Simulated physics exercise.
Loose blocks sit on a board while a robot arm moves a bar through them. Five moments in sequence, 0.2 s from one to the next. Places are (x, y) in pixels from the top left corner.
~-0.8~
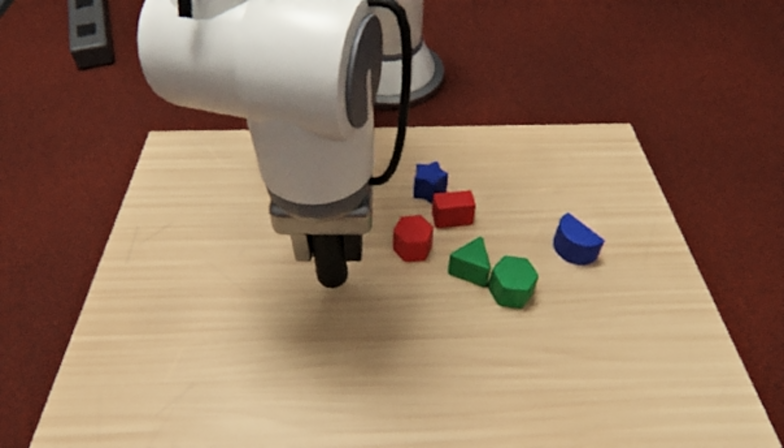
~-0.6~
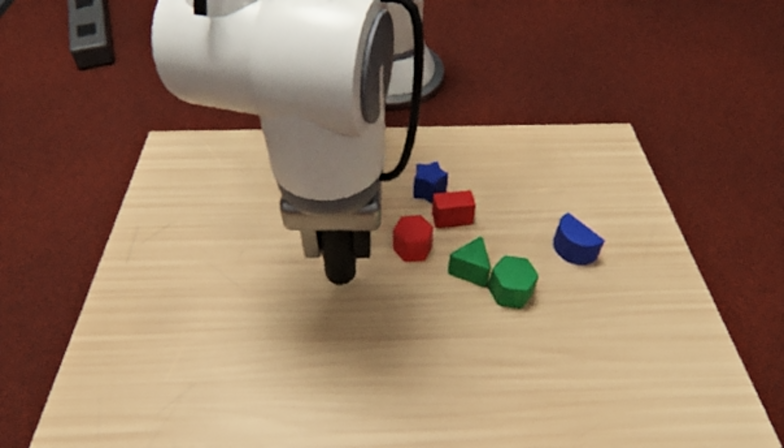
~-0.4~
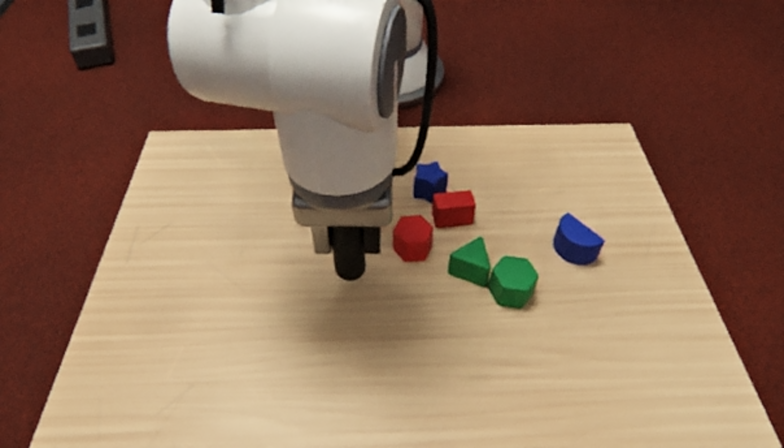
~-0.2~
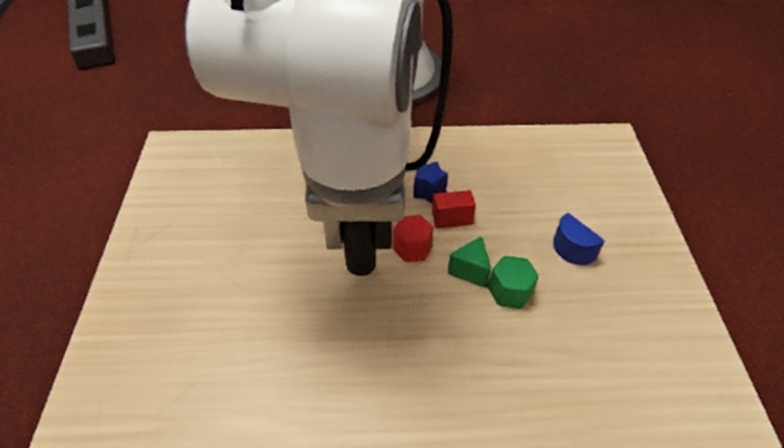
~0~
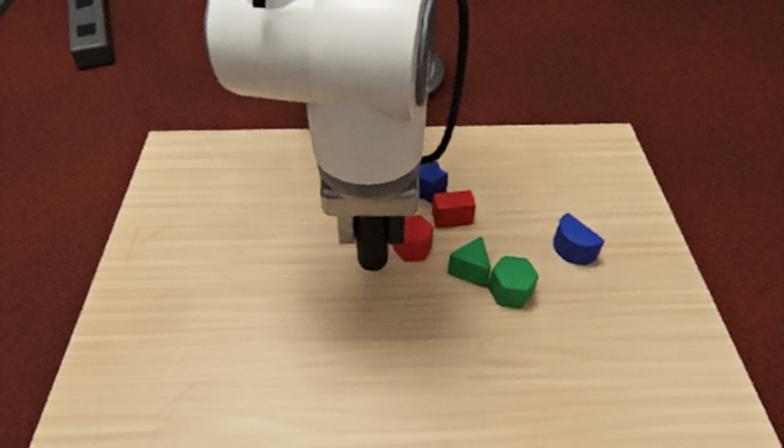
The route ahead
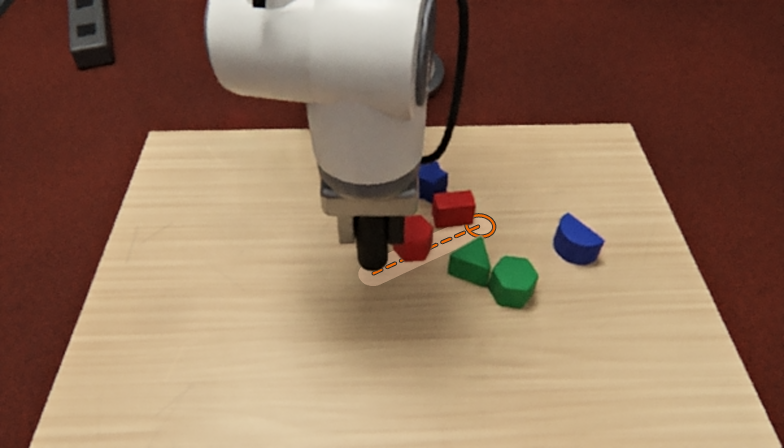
A white robot arm holding a short black bar upright hangs over a pale wooden board on a dark red floor, seen from above at an angle. Right of the bar sit a red hexagonal block, red rectangle, blue star, green triangular piece, green hexagon and, farthest right, a blue half-round. The arm slides slowly rightward and slightly back toward the red hexagonal block, while the blocks and camera stay still.
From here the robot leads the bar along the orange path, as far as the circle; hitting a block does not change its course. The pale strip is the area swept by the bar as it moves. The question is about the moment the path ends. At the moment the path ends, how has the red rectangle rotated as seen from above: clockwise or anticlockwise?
It turns clockwise.
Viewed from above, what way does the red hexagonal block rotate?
Bird's-eye view: Counterclockwise.
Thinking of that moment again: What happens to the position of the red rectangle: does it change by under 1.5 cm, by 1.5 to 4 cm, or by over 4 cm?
Distance: Between 1.5 and 4 cm.
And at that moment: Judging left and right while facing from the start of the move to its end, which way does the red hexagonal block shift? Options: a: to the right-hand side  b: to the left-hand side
b (to the left-hand side)
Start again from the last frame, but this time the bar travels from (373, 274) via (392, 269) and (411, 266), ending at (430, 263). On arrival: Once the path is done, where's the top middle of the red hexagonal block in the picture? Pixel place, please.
The point I'd pick in the picture is (430, 218).
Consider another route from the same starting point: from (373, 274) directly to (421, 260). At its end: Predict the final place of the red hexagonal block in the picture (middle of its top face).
(428, 216)
The line goes straight from (373, 274) to (480, 226).
On the path given first. One third of the way, bar at (411, 243); red hexagonal block at (428, 216), turned 25° anticlockwise; red rectangle at (456, 197).
Two thirds of the way, bar at (448, 227); red hexagonal block at (441, 198), turned 65° anticlockwise; red rectangle at (461, 184), turned 55° clockwise.
At the end, bar at (483, 212); red hexagonal block at (443, 195), turned 80° anticlockwise; red rectangle at (464, 182), turned 50° clockwise; green triangular piece unmoved.
